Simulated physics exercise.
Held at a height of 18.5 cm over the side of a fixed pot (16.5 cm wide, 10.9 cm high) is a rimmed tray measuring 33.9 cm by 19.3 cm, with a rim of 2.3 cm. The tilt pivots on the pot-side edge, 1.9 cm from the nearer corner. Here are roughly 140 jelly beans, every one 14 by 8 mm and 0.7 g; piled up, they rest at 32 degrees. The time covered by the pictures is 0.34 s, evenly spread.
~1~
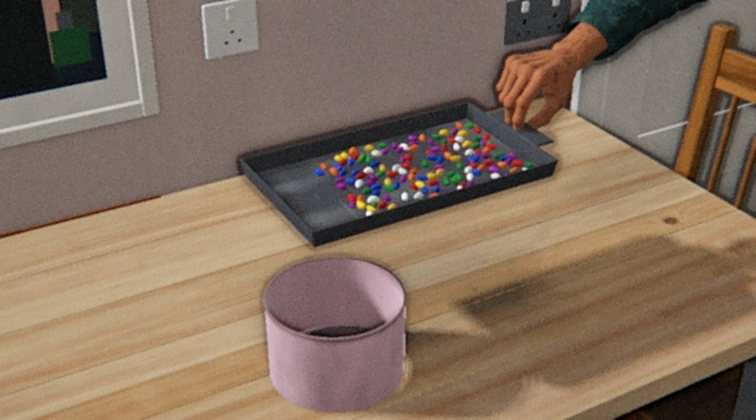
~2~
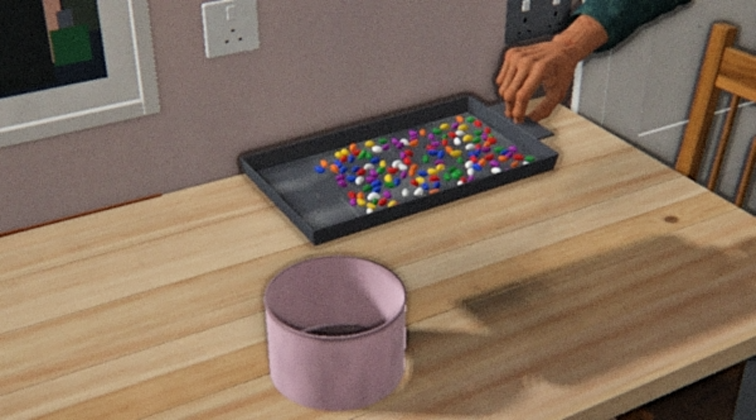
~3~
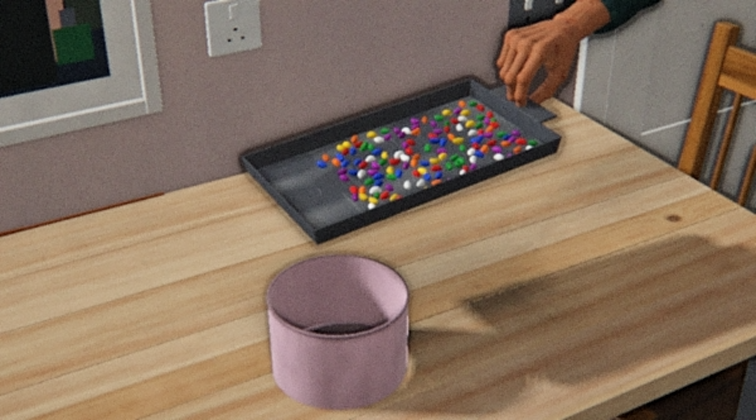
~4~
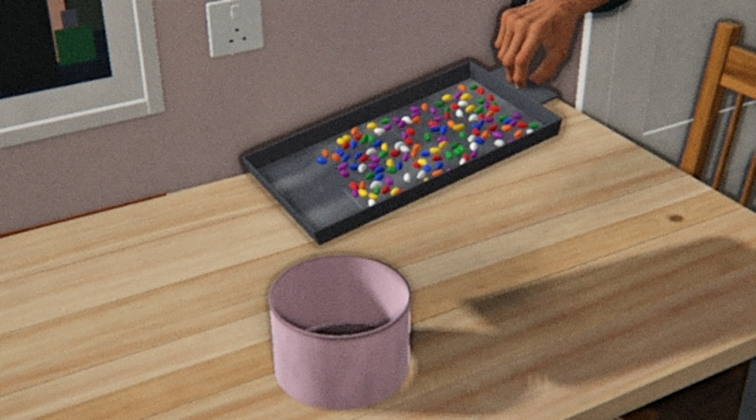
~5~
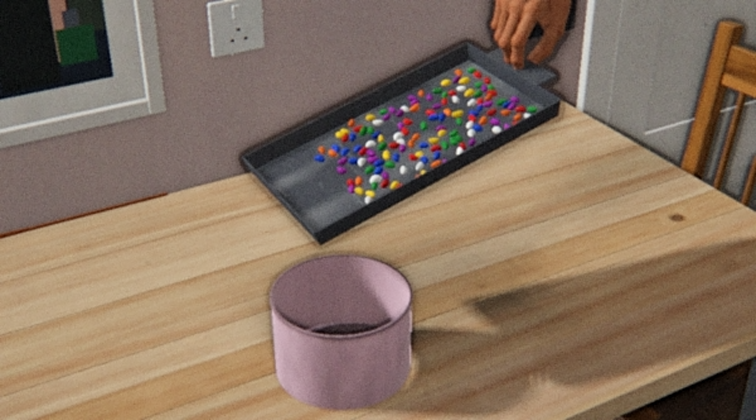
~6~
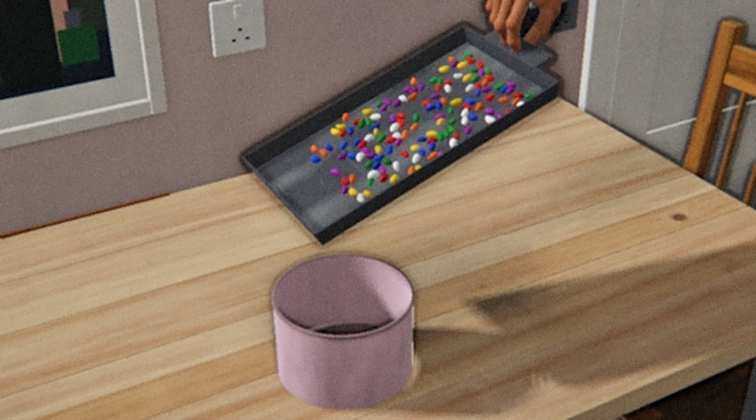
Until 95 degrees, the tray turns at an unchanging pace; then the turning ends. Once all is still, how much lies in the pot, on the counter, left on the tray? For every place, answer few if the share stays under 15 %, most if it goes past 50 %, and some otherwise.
Shares - pot: Some; counter: Most; left on the tray: Few.
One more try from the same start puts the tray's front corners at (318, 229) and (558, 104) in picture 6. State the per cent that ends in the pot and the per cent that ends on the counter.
Split: Pot = 25, counter = 70.
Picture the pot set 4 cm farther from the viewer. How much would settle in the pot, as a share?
It would be near 35 per cent.
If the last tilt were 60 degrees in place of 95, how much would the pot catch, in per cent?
5 %.
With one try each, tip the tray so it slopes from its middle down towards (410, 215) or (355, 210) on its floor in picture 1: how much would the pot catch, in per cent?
That would be close to 60 per cent and then close to 60 per cent.
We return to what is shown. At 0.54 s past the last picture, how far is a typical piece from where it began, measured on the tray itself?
Displacement on the tray: About 19 cm.
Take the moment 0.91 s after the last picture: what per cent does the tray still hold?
Around 75 percent.
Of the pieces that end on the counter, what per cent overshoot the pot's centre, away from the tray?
Share past the middle: Roughly 90 percent.
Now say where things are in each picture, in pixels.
In the first frame, tray tilt 0 degrees, front corners at (314, 229) and (554, 159); middle of the pieces at (425, 164); pot at (335, 295).
In the second frame, tray tilt 1 degrees, front corners at (314, 228) and (555, 153); middle of the pieces at (426, 160).
In the third frame, tray tilt 5 degrees, front corners at (315, 228) and (557, 136), lowest corner left front; middle of the pieces at (428, 149).
In the fourth frame, tray tilt 10 degrees, front corners at (316, 229) and (557, 118), lowest corner left front; middle of the pieces at (428, 138).
In the fifth frame, tray tilt 14 degrees, front corners at (316, 229) and (556, 100), lowest corner left front; middle of the pieces at (424, 127).
In the sixth frame, tray tilt 19 degrees, front corners at (316, 230) and (554, 82), lowest corner left front; middle of the pieces at (415, 127); pot at (343, 293).
Then, 0.54 s after the last picture, tilt 55 degrees; the tray holds 95 %, the pot 0 %.
Then, 0.91 s after the last picture, tilt 79 degrees; the tray holds 75 %, the pot 0 %.
Then, 1.36 s after the last picture, tilt 95 degrees; the tray holds 20 %, the pot 15 %.
In the end, pot 20 %, counter 75 %, tray 0 %.
